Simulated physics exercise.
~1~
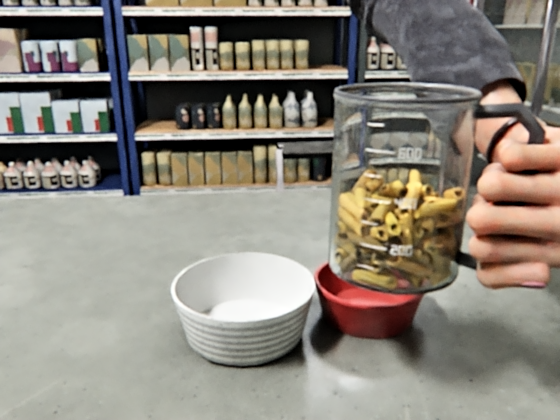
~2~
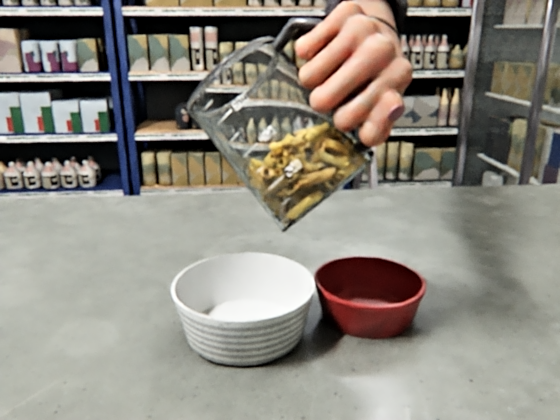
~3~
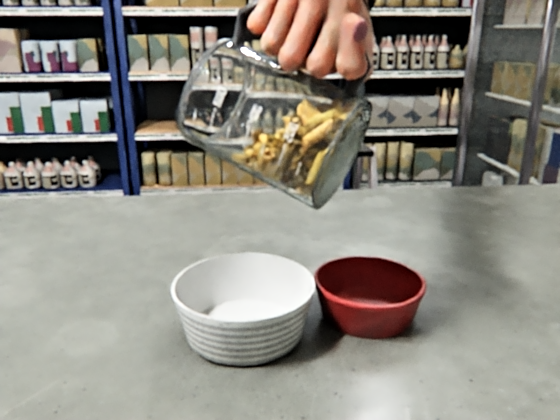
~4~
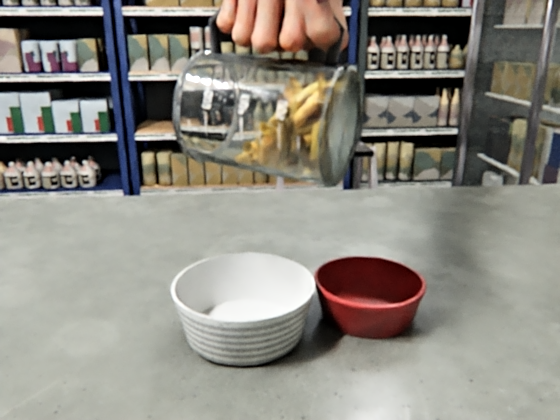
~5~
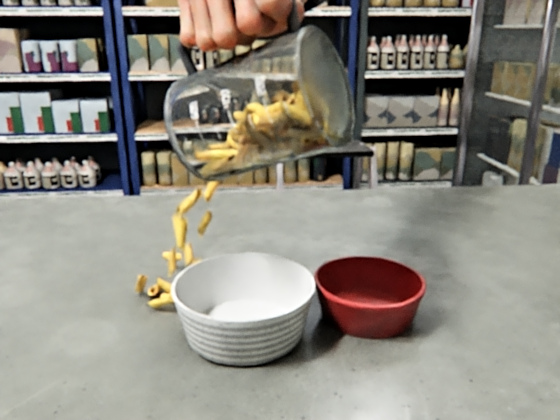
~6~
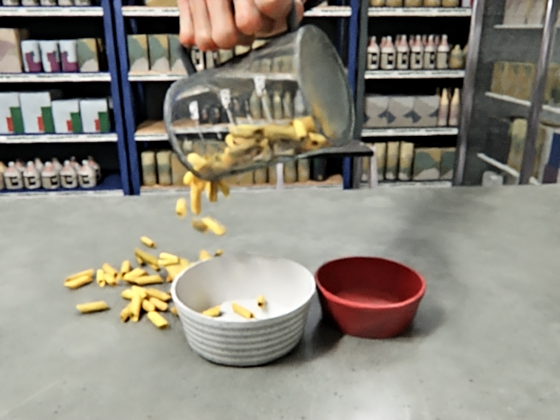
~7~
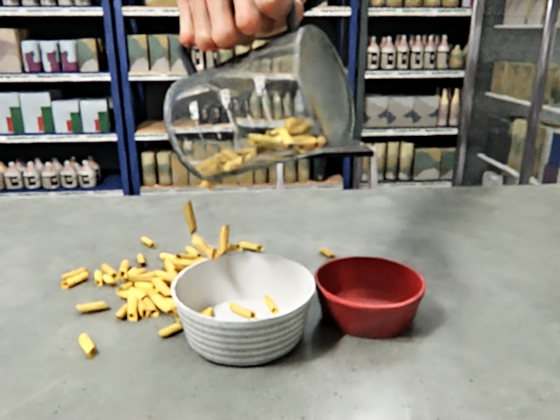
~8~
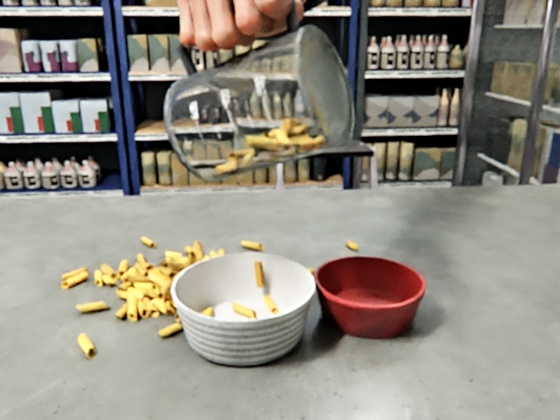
In this clip, a hand lifts a clear jug of dry pasta above a white dish and a red dish and tips it, spilling most pieces onto the table left of the white dish, with a few in that dish and some left in the jug.
